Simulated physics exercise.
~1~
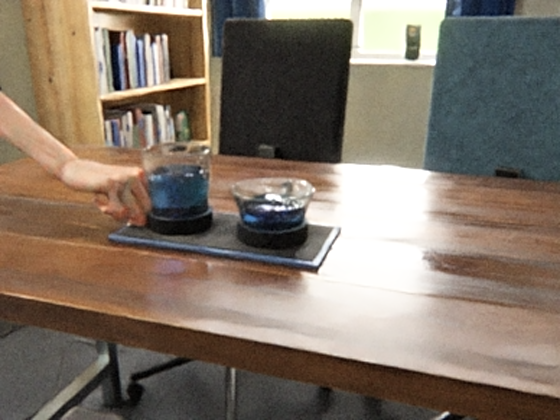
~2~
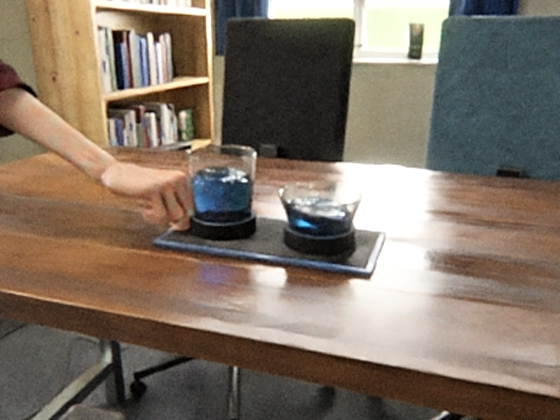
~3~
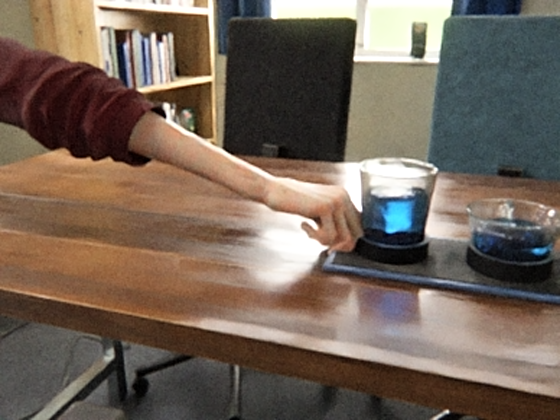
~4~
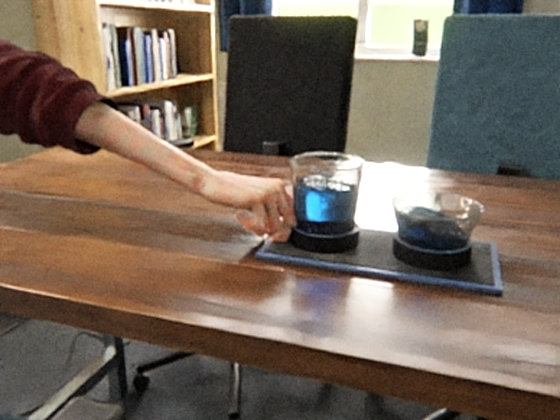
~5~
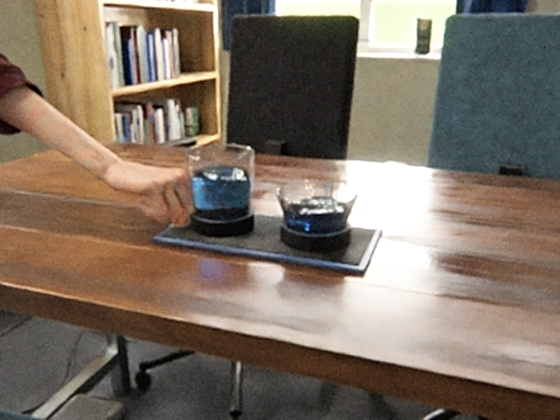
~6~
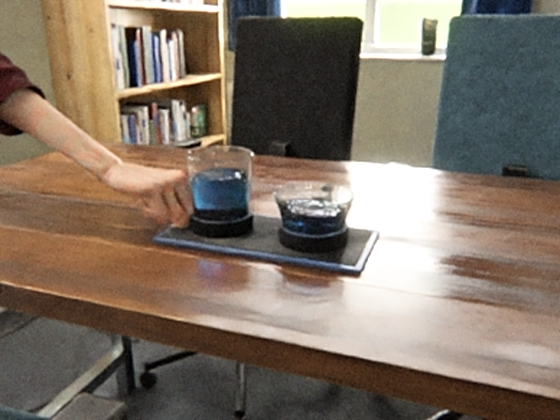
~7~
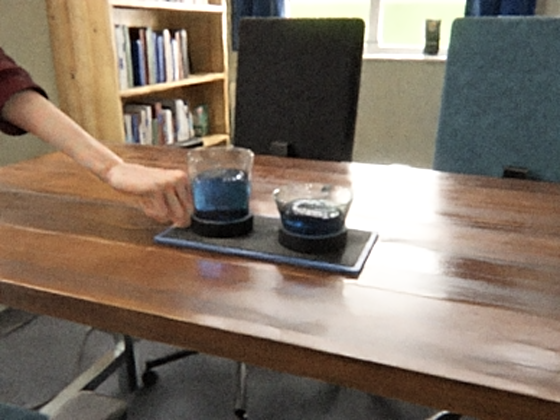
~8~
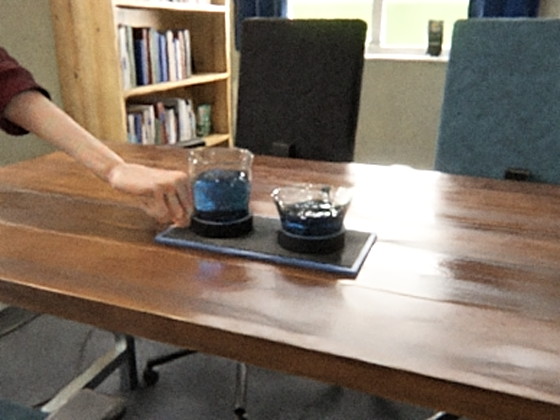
A hand reaching from a dark red sleeve at the left grips a dark, blue-edged tray on a glossy brown wooden table, seen from slightly above in a room with a bookshelf, two high-backed chairs and a window behind. On the tray, a taller glass tumbler stands left of a wider, low glass cup, both holding blue liquid in black holders. The hand slides the tray far to the right, then draws it back left as the liquid sloshes and tilts. The tray stops near the table's middle, with the hand still on it, both vessels upright and liquid left in each.
